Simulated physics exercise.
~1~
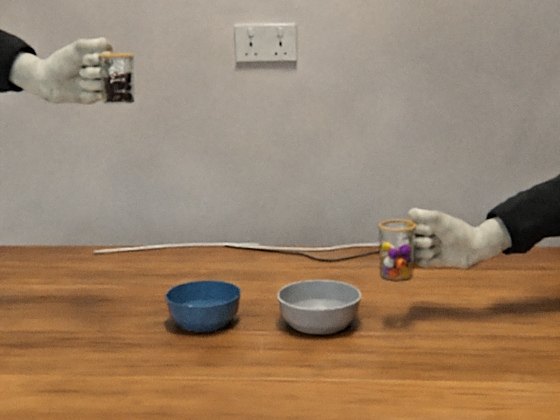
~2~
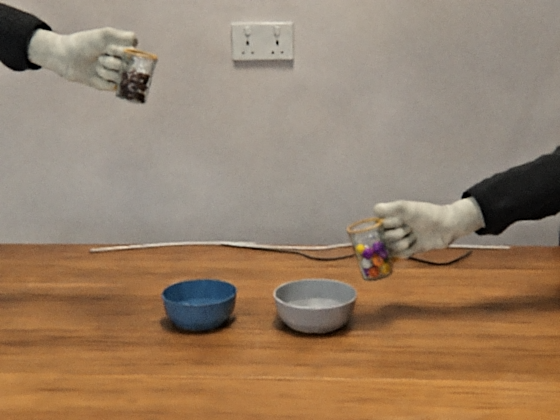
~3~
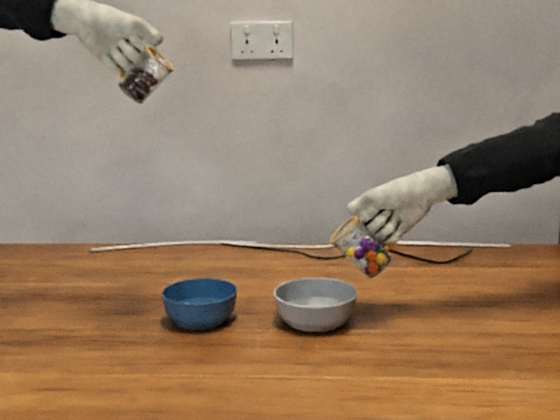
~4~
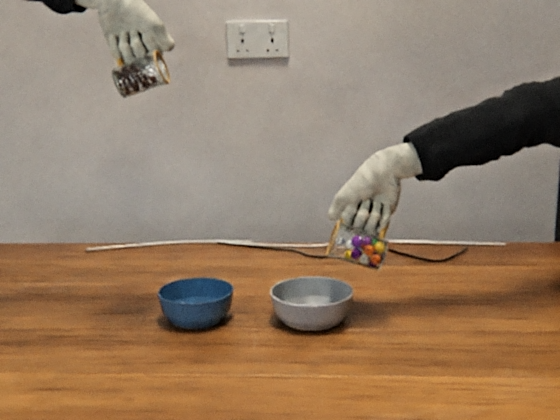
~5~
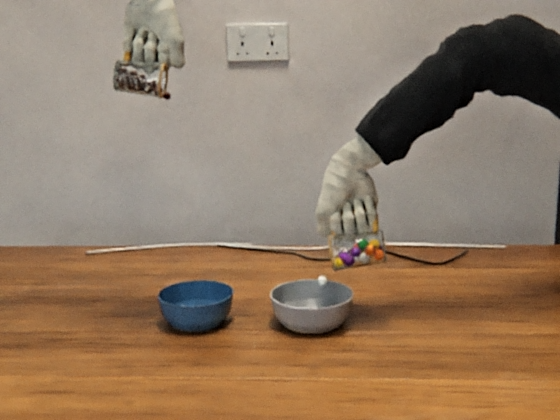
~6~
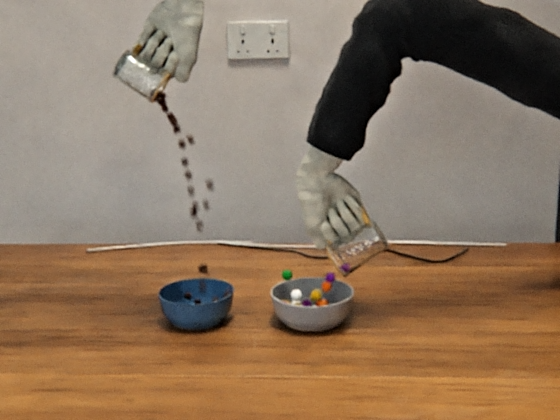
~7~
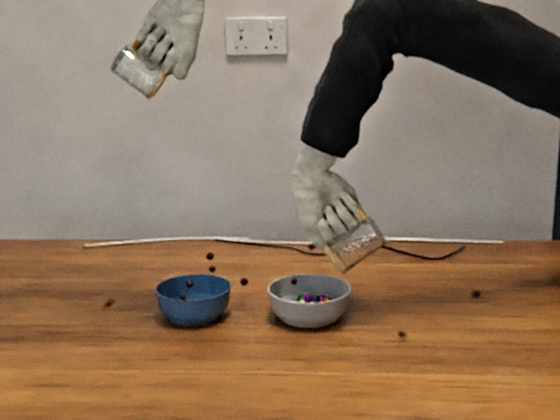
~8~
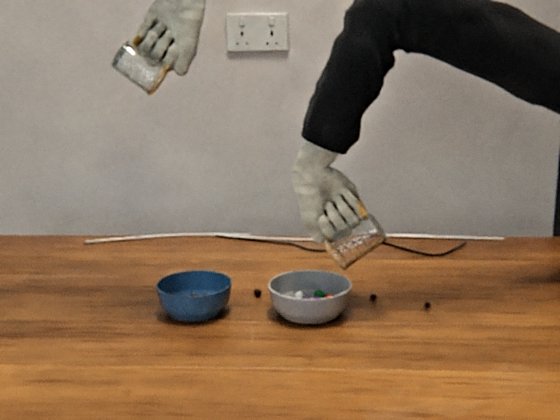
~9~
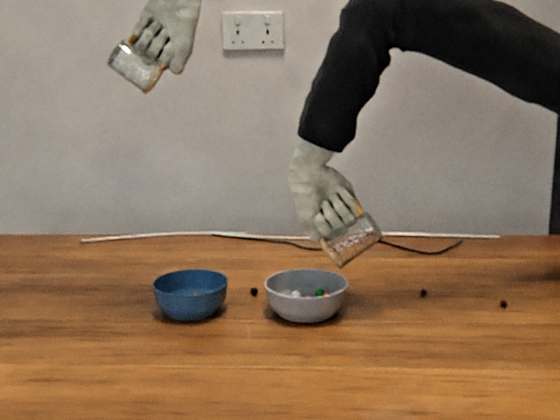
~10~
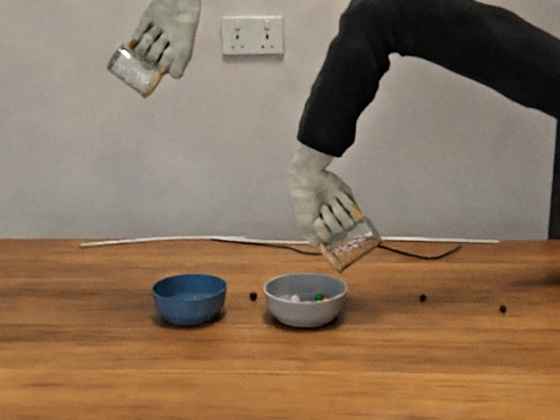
On a wooden tabletop against a plain grey wall with a power socket, seen from the front by a slightly swaying camera, a blue bowl sits left of a grey bowl. Two pale-gloved hands in dark sleeves hold clear cups, the left one high with small dark pieces, the right one low with colourful beads. Both hands tip their cups over. The beads drop into the grey bowl, while the dark pieces fall in a long stream towards the blue bowl, some bouncing out across the table. Finally, both upturned cups are empty, the beads all lie in the grey bowl, and a few dark pieces rest on the wood.
